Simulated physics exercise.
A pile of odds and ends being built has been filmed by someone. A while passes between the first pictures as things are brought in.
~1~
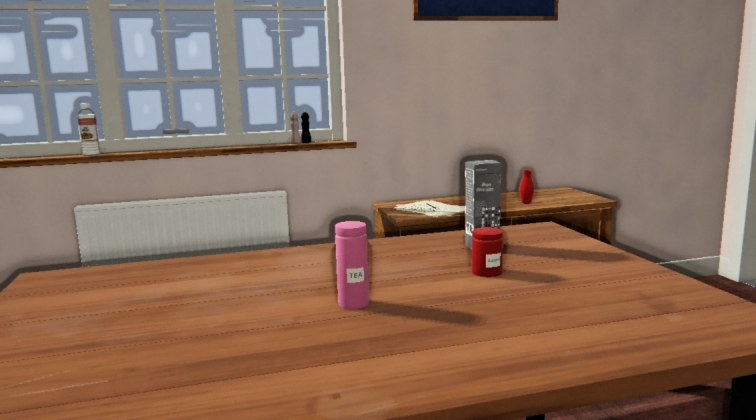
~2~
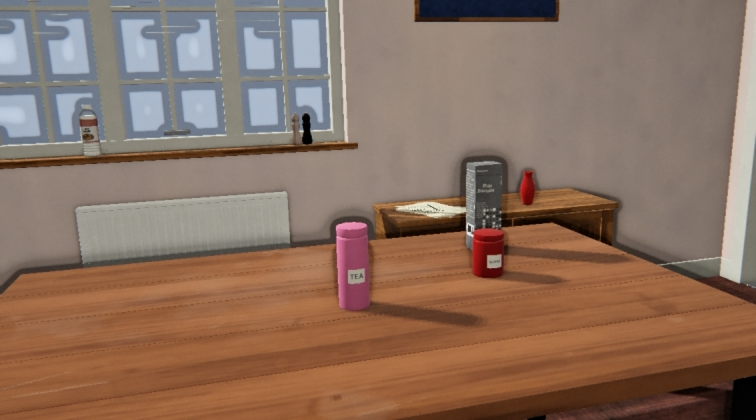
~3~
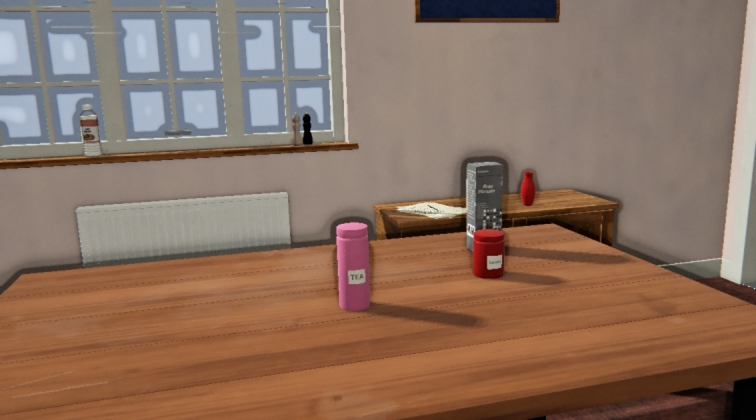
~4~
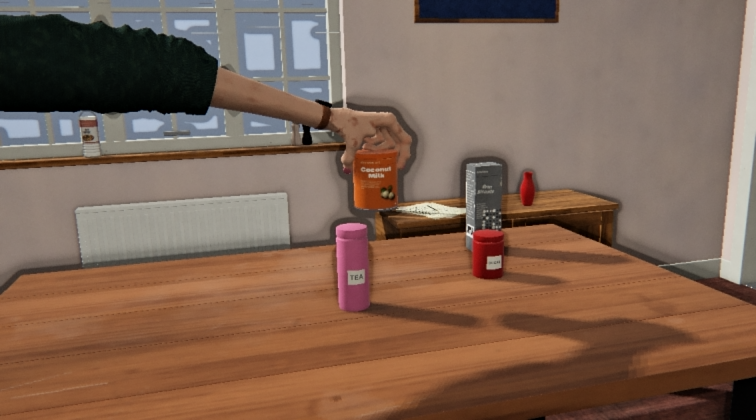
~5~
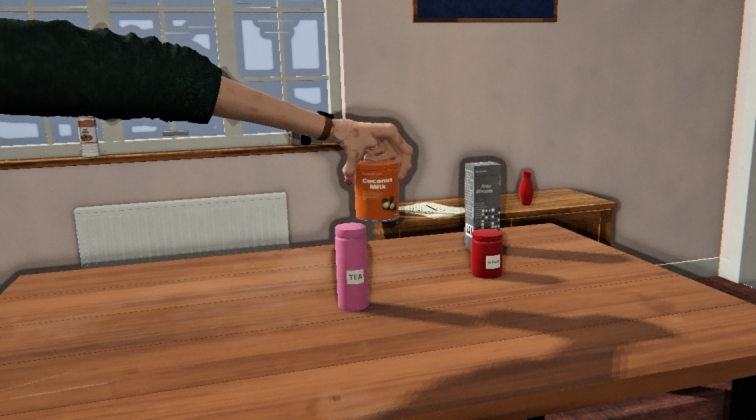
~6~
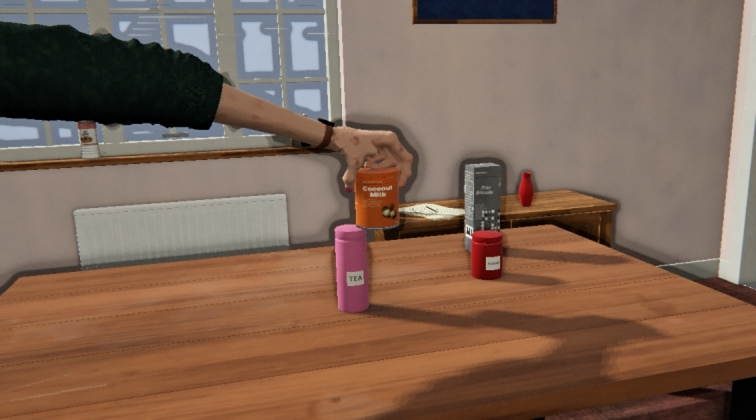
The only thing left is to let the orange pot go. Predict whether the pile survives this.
It does not survive; it comes down.
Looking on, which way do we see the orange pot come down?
Pretty clearly in the rightward direction.
Then, 0.30 s past the last view, orange pot now fallen.
Then, 0.40 s past the last view, things are still on the move.
Then, 1.30 s past the last view, nothing new.
Finally, fallen, orange pot; the other 3 still in place. Final places as the last picture's camera would see them, orange pot near (418, 281). The pile comes apart.
